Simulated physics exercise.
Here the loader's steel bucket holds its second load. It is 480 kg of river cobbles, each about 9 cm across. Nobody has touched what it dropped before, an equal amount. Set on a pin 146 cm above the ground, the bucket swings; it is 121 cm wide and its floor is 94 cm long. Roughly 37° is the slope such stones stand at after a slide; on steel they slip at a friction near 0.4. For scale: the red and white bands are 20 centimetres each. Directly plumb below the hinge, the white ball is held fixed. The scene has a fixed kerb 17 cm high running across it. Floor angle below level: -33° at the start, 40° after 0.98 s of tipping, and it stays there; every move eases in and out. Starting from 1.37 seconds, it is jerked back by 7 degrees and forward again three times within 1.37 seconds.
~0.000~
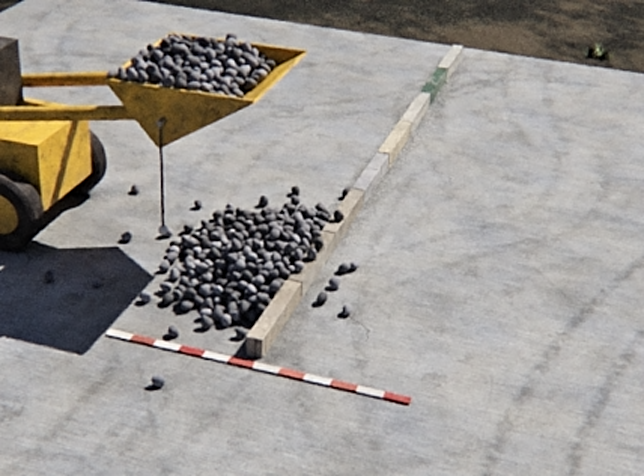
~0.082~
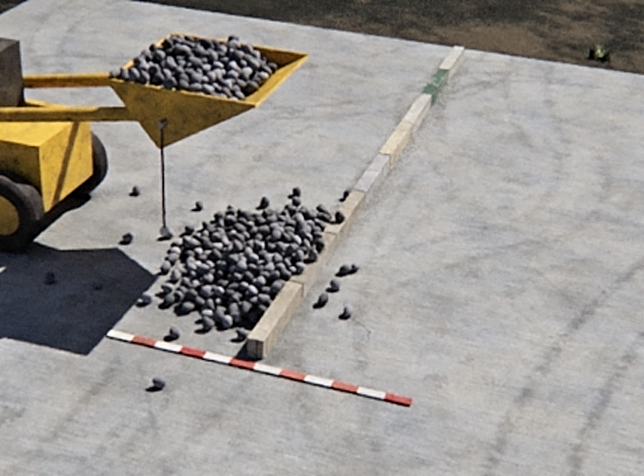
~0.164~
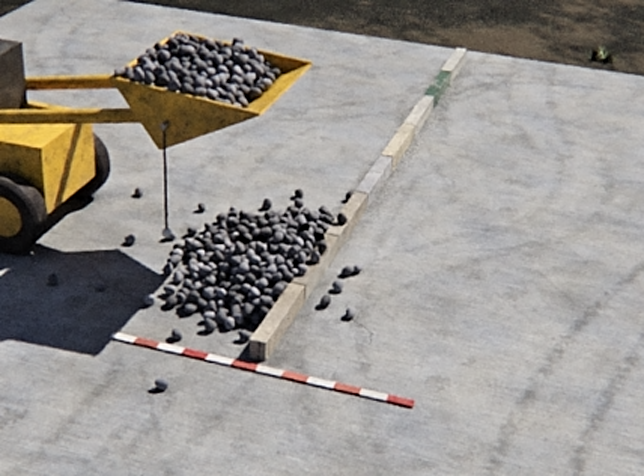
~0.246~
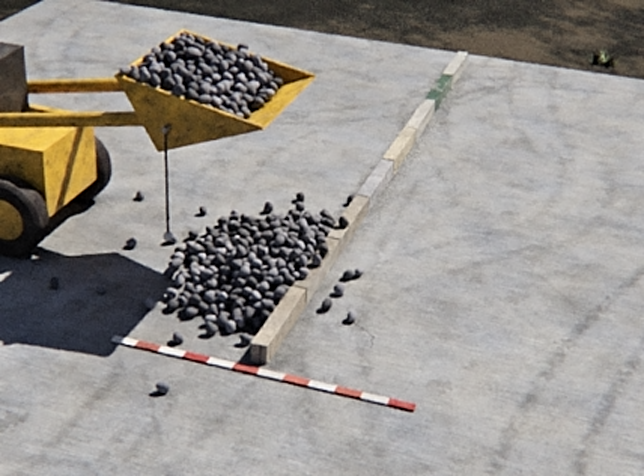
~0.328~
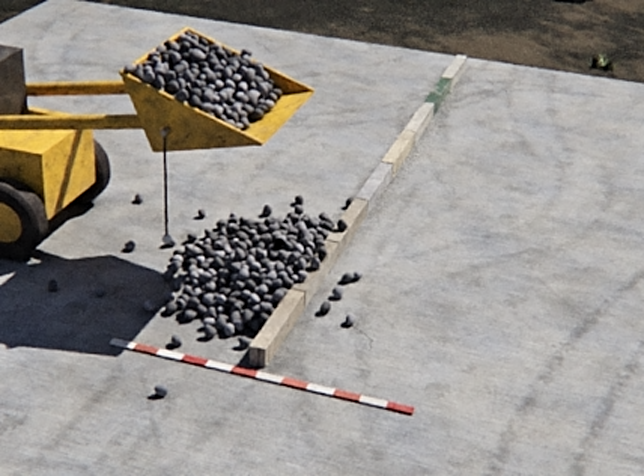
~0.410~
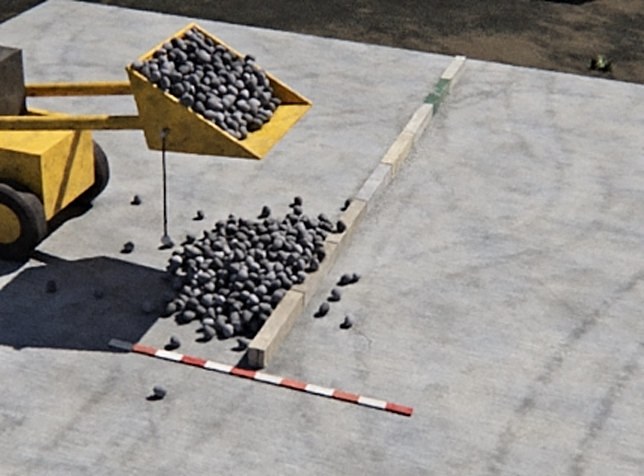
The yellow loader's bucket, full of dark rounded stones, swung its front edge downward, slowly at first and then faster, while the pile already on the concrete beside the low kerb lay still.
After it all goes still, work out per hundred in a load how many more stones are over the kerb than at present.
Around 59 stones per hundred.
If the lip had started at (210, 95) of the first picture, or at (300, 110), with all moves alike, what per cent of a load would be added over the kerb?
15 % and 95 %.
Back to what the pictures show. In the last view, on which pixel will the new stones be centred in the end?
The centre sits about (340, 279).
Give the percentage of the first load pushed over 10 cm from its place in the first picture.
About 5 per cent.
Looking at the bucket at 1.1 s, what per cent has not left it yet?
Roughly 60 per cent remains inside.
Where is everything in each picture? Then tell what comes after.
In the first frame, the bucket is at -33°, its lip at (254, 102); the top of the load is at (189, 48). The earlier load is highest near (281, 231), 28 cm above ground level, 99 % on this side of the kerb, 1 % over the kerb.
The second frame shows lip at (256, 106), floor tilted -32°, highest stones at (191, 49); the stones move at 0.2 m/s on average.
The third frame shows lip at (260, 115), floor tilted -28°, highest stones at (188, 49); the stones move at 0.3 m/s on average.
In the fourth frame, the bucket is at -22°, its lip at (263, 128); the top of the load is at (185, 48); the stones move at 0.4 m/s on average.
The fifth frame shows lip at (263, 144), floor tilted -14°, highest stones at (185, 45); the stones move at 0.5 m/s on average.
In the sixth frame, the bucket is at -5°, its lip at (260, 159); the top of the load is at (188, 42); the stones move at 0.5 m/s on average.
After 0.7 s the floor is at 29°; in per cent of one load, 100 in the bucket, 99 on this side of the kerb, 1 over the kerb; the foremost stones are at (336, 276).
After 1.1 s the floor is at 40°; in per cent of one load, 60 in the bucket, 138 on this side of the kerb, 1 over the kerb; the foremost stones are at (336, 276).
After 3.2 s the floor is at 40°; in per cent of one load, 0 in the bucket, 140 on this side of the kerb, 60 over the kerb; the foremost stones are at (550, 326).
After 5.9 s the floor is at 40°; in per cent of one load, 0 in the bucket, 140 on this side of the kerb, 60 over the kerb; the foremost stones are at (550, 326). Net gain over the kerb, 59.
